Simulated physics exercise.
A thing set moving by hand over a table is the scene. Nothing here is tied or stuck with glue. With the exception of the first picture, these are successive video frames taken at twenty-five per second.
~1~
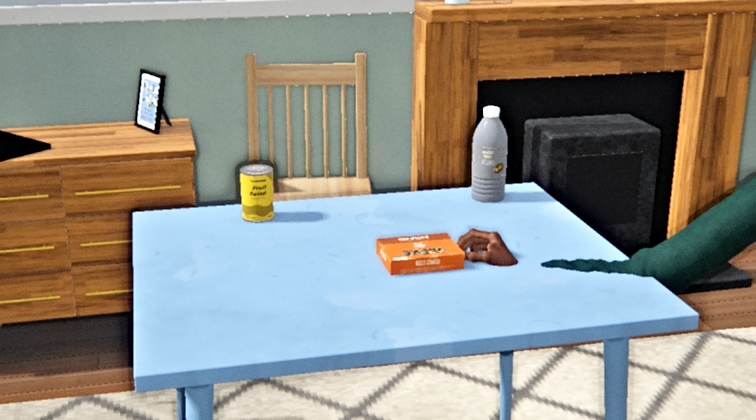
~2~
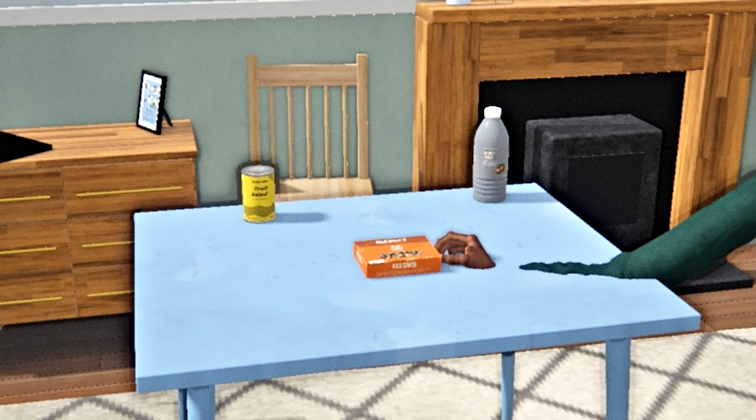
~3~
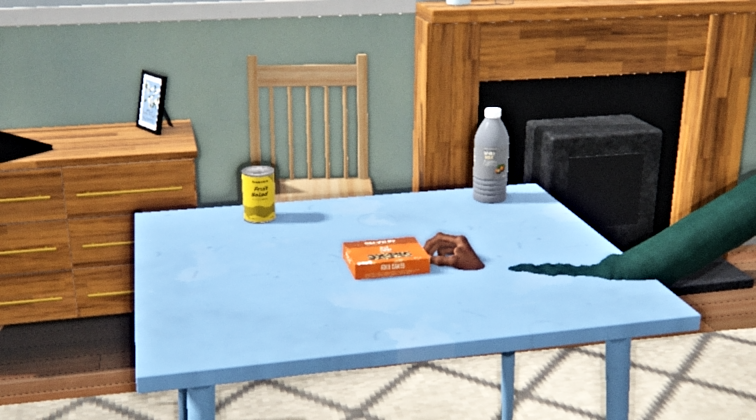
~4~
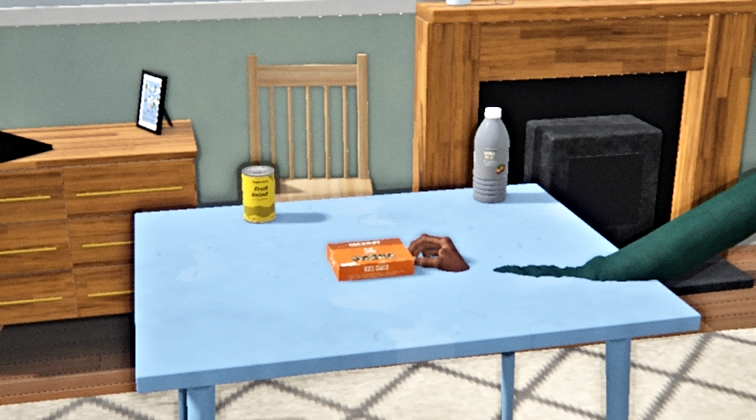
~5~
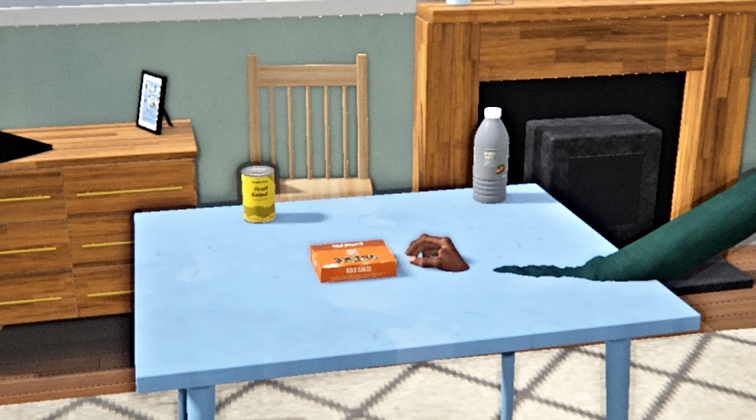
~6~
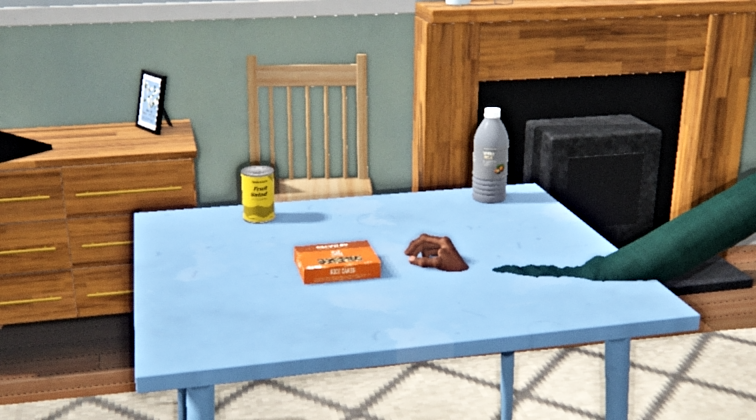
An orange packet slid left across a blue table, pushed by a brown hand, and after the hand stopped, it drifted a little farther left on its own, while the yellow can and gray bottle stayed put.
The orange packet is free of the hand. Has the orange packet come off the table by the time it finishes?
Looks like it comes to rest on the table, then.
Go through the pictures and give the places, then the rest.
Under the hand; orange packet (420, 254), in the first frame.
Under the hand; orange packet (397, 257), in the second frame.
Under the hand; orange packet (386, 258), in the third frame.
Orange packet (370, 259), in the fourth frame.
Orange packet (353, 261) displaced a little, in the fifth frame.
Orange packet (337, 262) displaced a little, in the sixth frame.
Then, 0.10 s past the last view, orange packet displaced about its own width near (307, 265).
Then, 0.20 s past the last view, orange packet displaced about its own width near (291, 266).
Then, 0.70 s past the last view, orange packet displaced about its own width near (287, 266).
Finally, moved from the start, orange packet. Final places as the last picture's camera would see them, orange packet near (287, 266).
